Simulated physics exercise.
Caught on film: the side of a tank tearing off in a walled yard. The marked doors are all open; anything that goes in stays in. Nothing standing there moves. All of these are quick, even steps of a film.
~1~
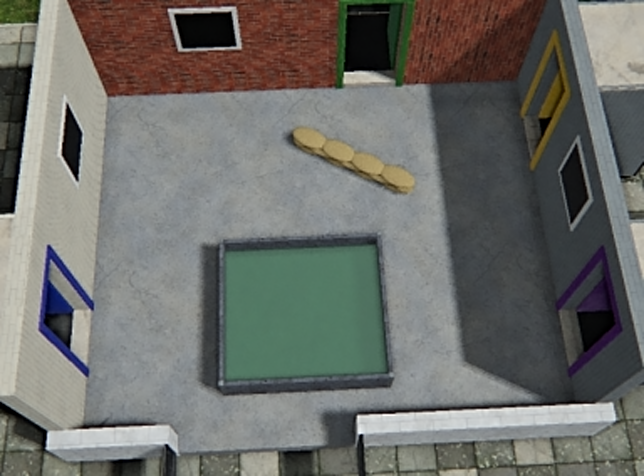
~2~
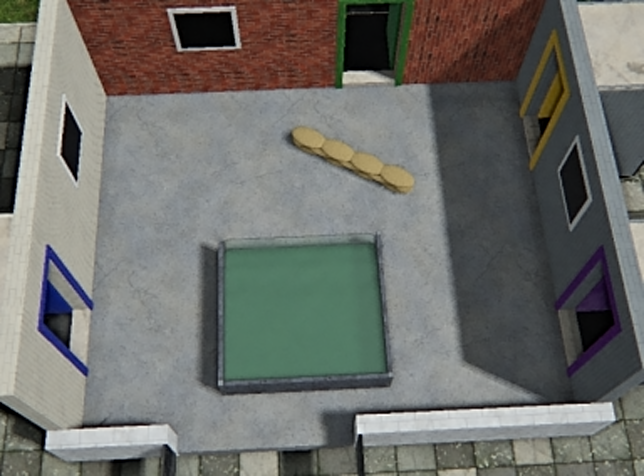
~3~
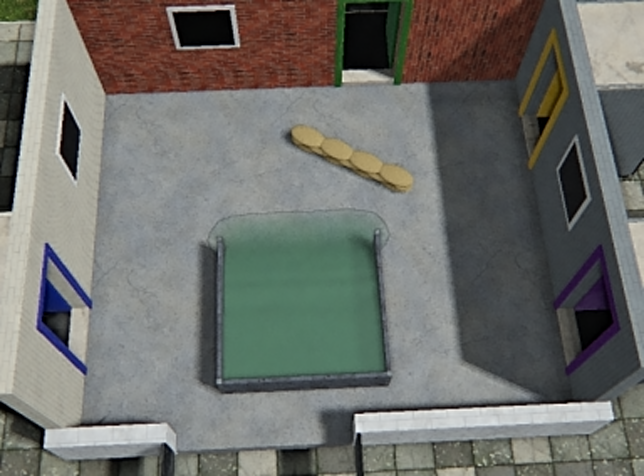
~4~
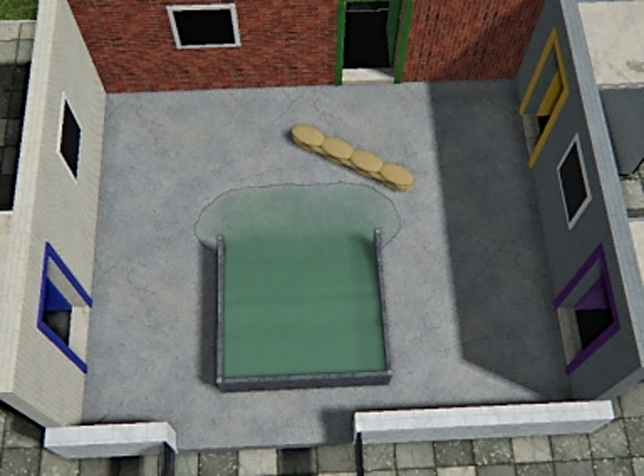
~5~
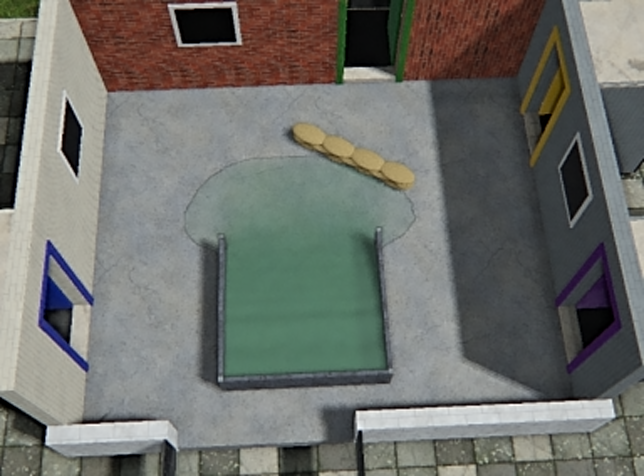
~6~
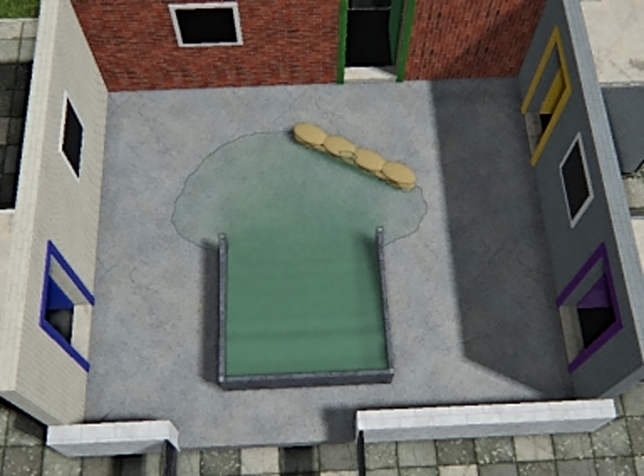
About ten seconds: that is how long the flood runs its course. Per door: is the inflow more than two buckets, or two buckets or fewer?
Yellow door - two or fewer; green door - two or fewer; purple door - two or fewer; blue door - two or fewer.
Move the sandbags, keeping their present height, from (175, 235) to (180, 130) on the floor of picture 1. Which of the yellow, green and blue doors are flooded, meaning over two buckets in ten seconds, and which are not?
Yellow door overtops it, green door overtops it, blue door falls short.
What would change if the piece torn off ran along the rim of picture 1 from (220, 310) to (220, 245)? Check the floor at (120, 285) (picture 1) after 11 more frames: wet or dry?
Answer: Under water.
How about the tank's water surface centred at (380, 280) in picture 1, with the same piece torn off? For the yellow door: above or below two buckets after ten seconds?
Result for yellow: It tops the limit.
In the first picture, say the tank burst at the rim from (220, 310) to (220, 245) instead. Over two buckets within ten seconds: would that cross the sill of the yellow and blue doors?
Against the threshold, yellow misses it and blue beats it.
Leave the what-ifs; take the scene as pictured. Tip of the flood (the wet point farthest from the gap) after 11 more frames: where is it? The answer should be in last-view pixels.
Estimated pixel: (109, 93).
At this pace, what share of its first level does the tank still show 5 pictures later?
Near 58 in a hundred.
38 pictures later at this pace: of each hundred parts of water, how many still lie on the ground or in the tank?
About 98 %.
A moment on, water covers 25 % of the floor; the yellow door not reached, the green door not reached, the purple door not reached, the blue door not reached.
Next, water covers 35 % of the floor; the yellow door not reached, the green door wet at the sill, nothing in, the purple door not reached, the blue door not reached.
Then, water covers 55 % of the floor; the yellow door wet at the sill, nothing in, the green door wet at the sill, nothing in, the purple door not reached, the blue door not reached.
Later, water covers 85 % of the floor; the yellow door wet at the sill, nothing in, the green door wet at the sill, nothing in, the purple door wet at the sill, nothing in, the blue door wet at the sill, nothing in.
In the end, water covers 95 % of the floor; the yellow door under two buckets in, the green door wet at the sill, nothing in, the purple door wet at the sill, nothing in, the blue door wet at the sill, nothing in.
